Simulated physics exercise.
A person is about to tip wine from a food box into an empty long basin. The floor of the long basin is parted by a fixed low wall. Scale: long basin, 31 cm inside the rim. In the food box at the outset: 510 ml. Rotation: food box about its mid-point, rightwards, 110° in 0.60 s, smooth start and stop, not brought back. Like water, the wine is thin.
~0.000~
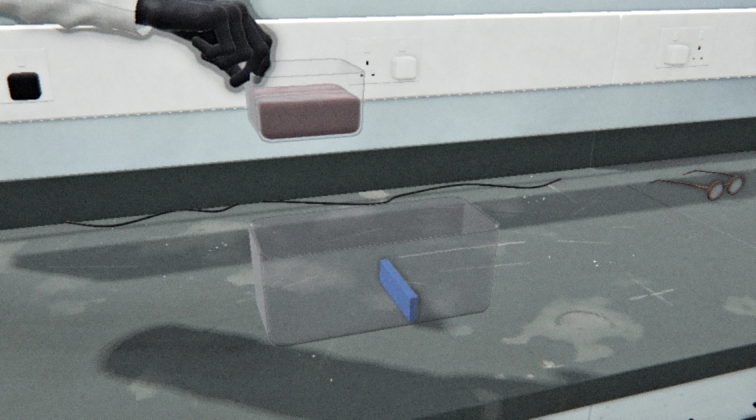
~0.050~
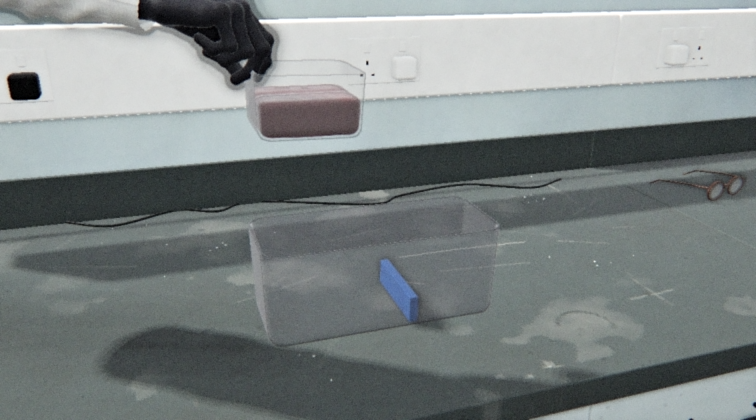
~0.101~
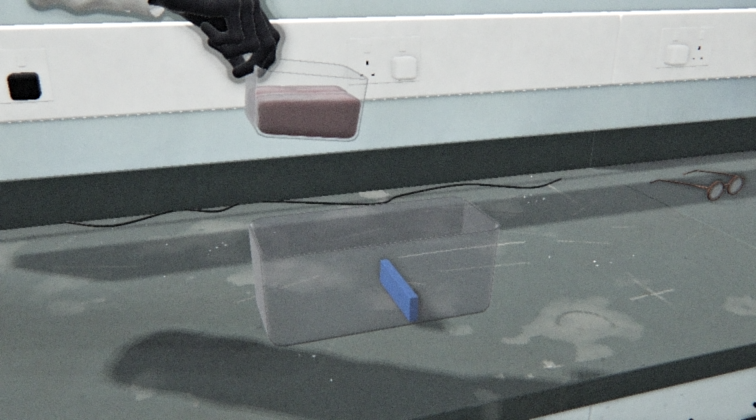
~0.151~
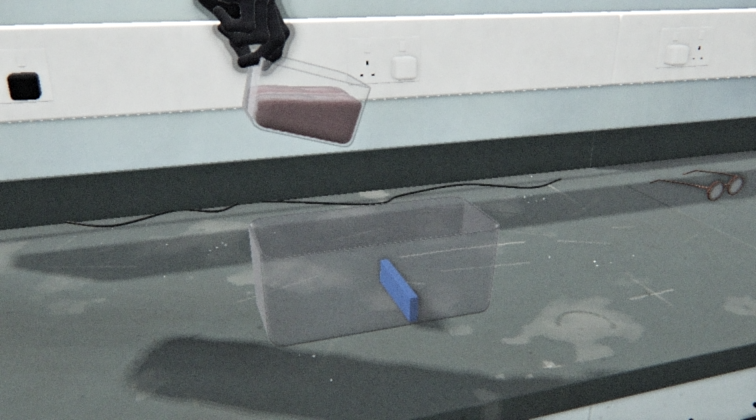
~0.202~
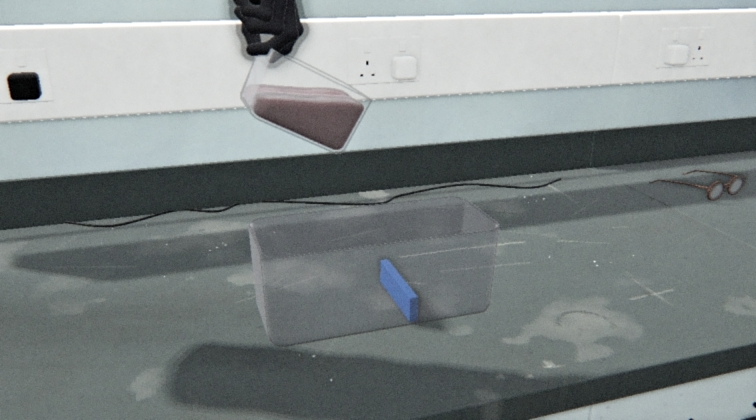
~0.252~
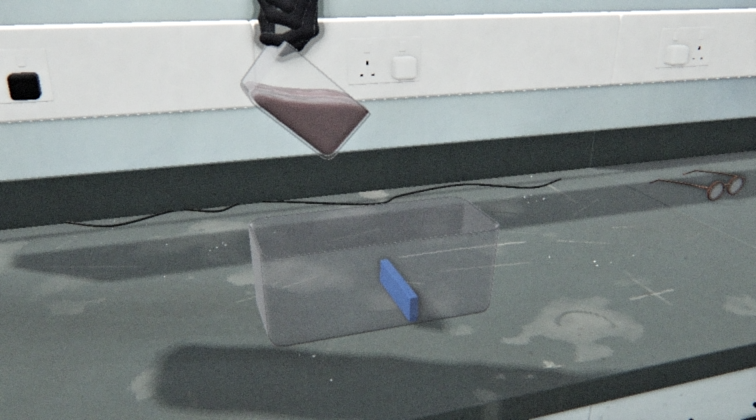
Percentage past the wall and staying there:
34 percent.
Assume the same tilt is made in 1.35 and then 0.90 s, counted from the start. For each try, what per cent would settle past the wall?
55 and 45 %.
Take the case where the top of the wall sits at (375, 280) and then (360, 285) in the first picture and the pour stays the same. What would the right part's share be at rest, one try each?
Roughly 70 per cent, then 85 per cent.
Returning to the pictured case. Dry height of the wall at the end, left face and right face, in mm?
Left roughly 22 mm; right roughly 24 mm.
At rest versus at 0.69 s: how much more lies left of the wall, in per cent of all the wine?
Difference: Approx. 16 %.
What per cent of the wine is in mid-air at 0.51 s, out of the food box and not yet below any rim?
At that moment, about 54 percent.
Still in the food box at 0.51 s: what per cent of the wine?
About 20 per cent.
After 0.51 s the tilt is 103° and 20 per cent is still to pour, 13 is left of the wall and 12 right of it.
After 0.69 s the tilt is 110° and 4 per cent is still to pour, 48 is left of the wall and 38 right of it.
After 0.89 s the tilt is 110° and 0 per cent is still to pour, 62 is left of the wall and 33 right of it.
After 1.10 s the tilt is 110° and 0 per cent is still to pour, 64 is left of the wall and 33 right of it.
In the end 64 per cent lies left of the wall, 34 right of it and 3 outside.
